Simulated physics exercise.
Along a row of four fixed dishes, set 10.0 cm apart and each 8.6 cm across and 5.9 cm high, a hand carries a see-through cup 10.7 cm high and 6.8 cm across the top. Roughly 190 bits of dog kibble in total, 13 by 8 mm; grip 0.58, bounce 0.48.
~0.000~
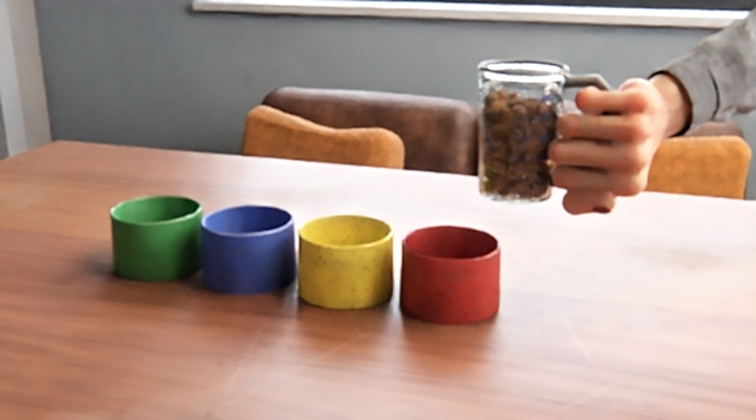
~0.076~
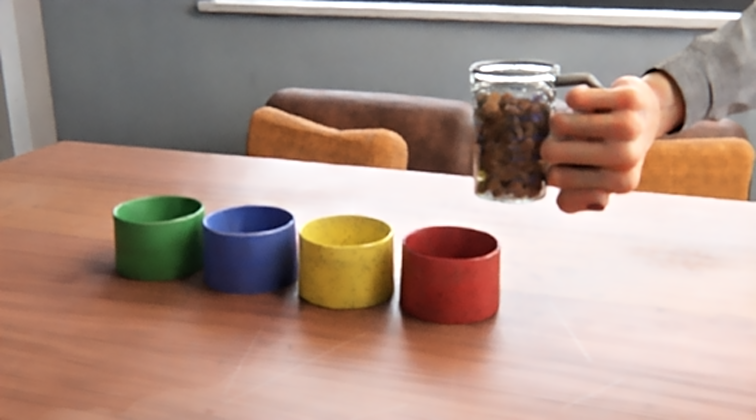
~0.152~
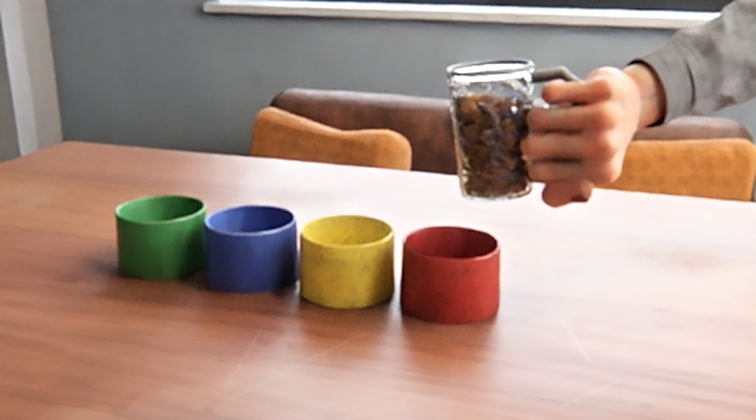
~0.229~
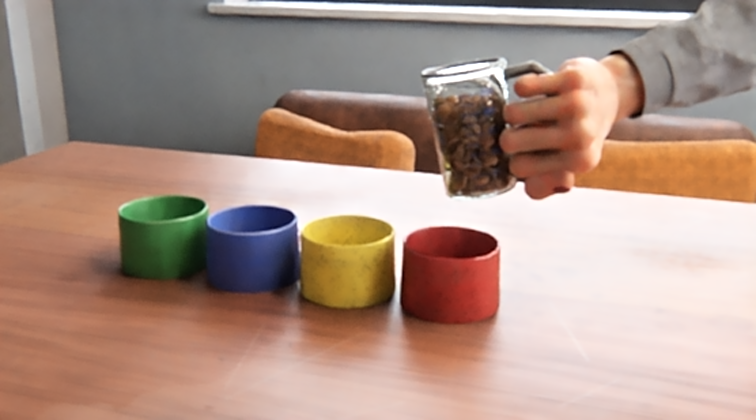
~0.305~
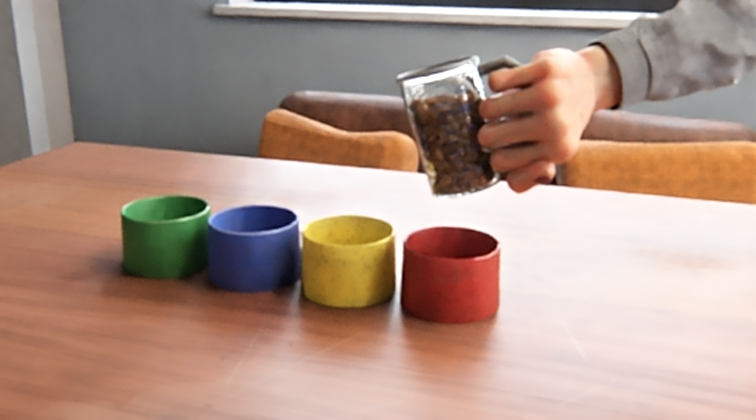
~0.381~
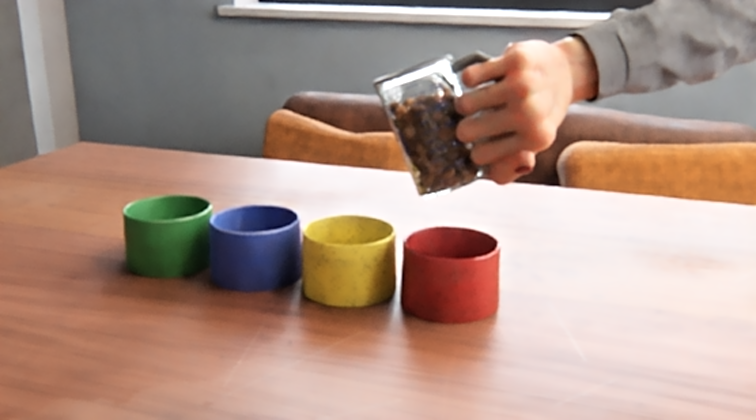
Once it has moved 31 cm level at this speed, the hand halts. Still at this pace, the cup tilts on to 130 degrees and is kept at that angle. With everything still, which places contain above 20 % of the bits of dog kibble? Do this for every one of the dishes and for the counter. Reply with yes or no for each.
Red dish: No, blue dish: No, green dish: Yes, yellow dish: No, counter: No.
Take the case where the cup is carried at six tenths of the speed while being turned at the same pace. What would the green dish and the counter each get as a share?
Result - green dish: 90; counter: 10.
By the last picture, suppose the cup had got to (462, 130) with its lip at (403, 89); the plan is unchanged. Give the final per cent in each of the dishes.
Dish by dish: Red 0 per cent, blue 30 per cent, green 40 per cent, yellow 0 per cent.
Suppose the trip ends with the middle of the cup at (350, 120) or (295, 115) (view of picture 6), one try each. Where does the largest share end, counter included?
Blue; blue.
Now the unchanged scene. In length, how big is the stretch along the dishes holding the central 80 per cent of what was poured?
5 cm, roughly.
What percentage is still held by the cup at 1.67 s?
Close to 90 % of the load.
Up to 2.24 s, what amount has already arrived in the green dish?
By that moment, around 95 percent has got there.
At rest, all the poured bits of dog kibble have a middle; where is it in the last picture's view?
Close to pixel (163, 235).
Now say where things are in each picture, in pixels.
In the first frame, cup at (519, 131), tilt 0 degrees, lip at (482, 65), moved 0.0 cm; middle of the pieces at (518, 153); red dish at (451, 242); yellow dish at (346, 230); blue dish at (248, 220); green dish at (157, 209).
In the second frame, cup at (512, 132), tilt 2 degrees, lip at (473, 67), moved 0.6 cm; middle of the pieces at (512, 153).
In the third frame, cup at (493, 131), tilt 6 degrees, lip at (450, 70), moved 2.1 cm; middle of the pieces at (494, 152).
In the fourth frame, cup at (472, 130), tilt 11 degrees, lip at (424, 73), moved 3.9 cm; middle of the pieces at (475, 150).
In the fifth frame, cup at (452, 129), tilt 16 degrees, lip at (400, 78), moved 5.7 cm; middle of the pieces at (457, 149).
In the sixth frame, cup at (432, 128), tilt 21 degrees, lip at (377, 82), moved 7.5 cm; middle of the pieces at (438, 147); red dish at (451, 243); yellow dish at (349, 230); blue dish at (255, 219); green dish at (168, 208). The cup turns about 65 degrees a second and travels 23 cm a second.
After 1.15 s, tilt 72 degrees; cup holds 100 %.
After 1.67 s, tilt 106 degrees; cup holds 90 %, green 5 %.
After 2.24 s, tilt 130 degrees; cup holds 0 %, green 95 %.
By 2.8 s all is still; red 0 %, blue 0 %, green 95 %, yellow 0 %, counter 5 %.
